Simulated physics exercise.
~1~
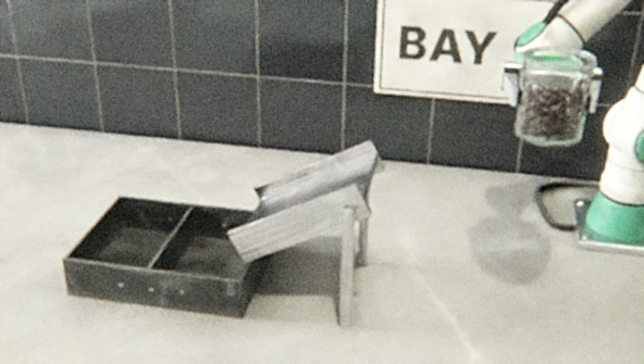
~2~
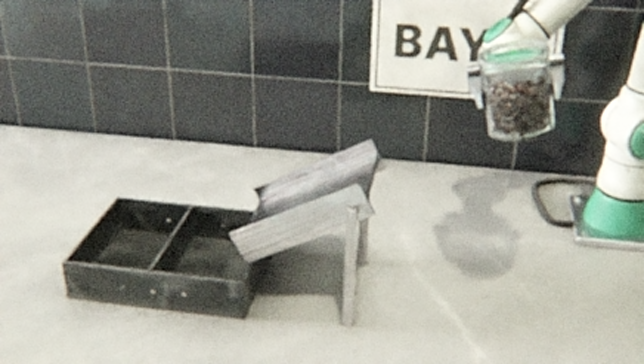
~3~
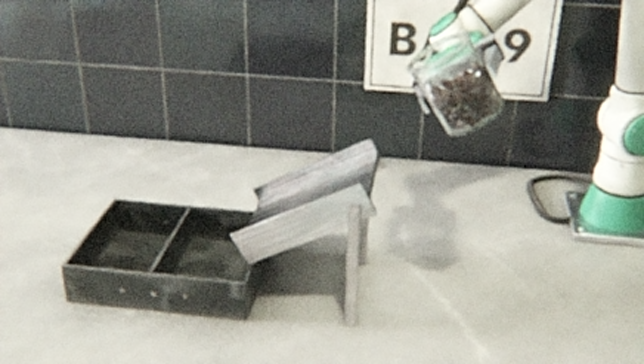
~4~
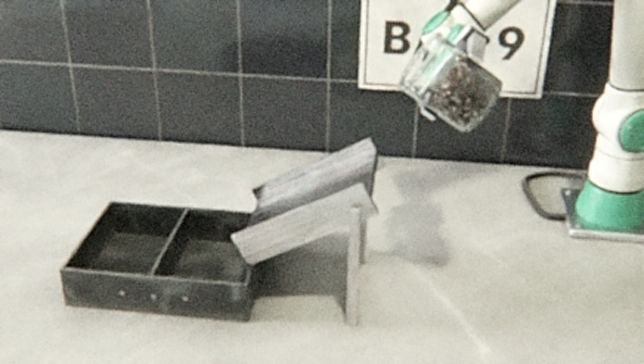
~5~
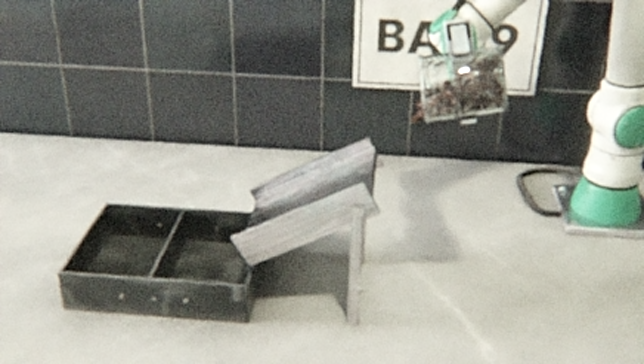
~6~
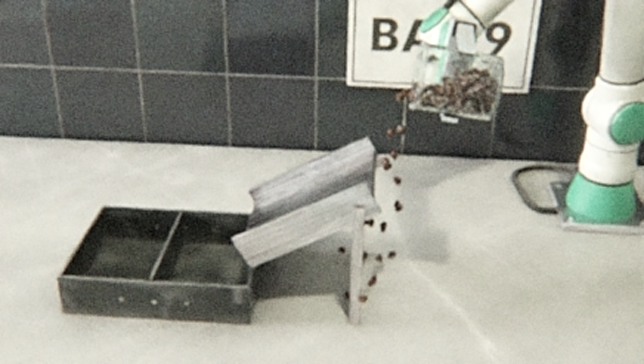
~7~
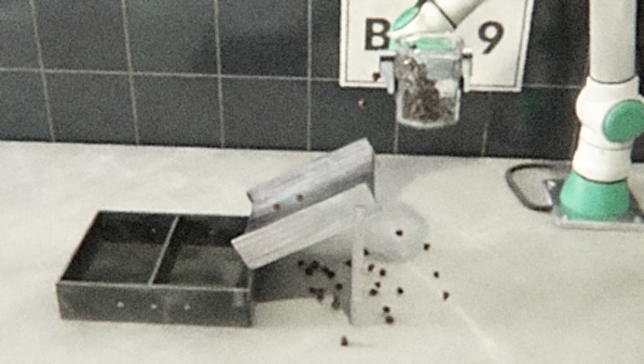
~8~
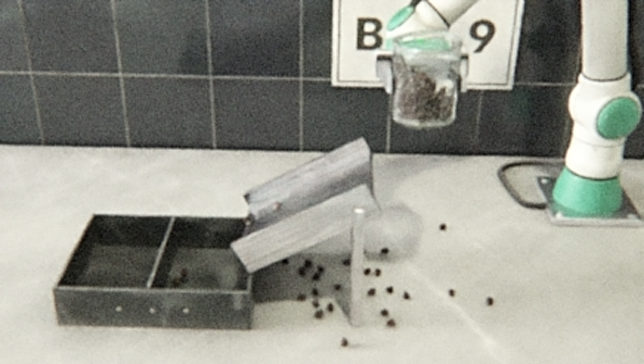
We see a robot arm carry a clear tumbler of dark beans left toward a chute above a divided black box, then tip it. Many beans miss the chute and scatter on the table while a few slide down it, and the tumbler ends upright, still holding most of them.
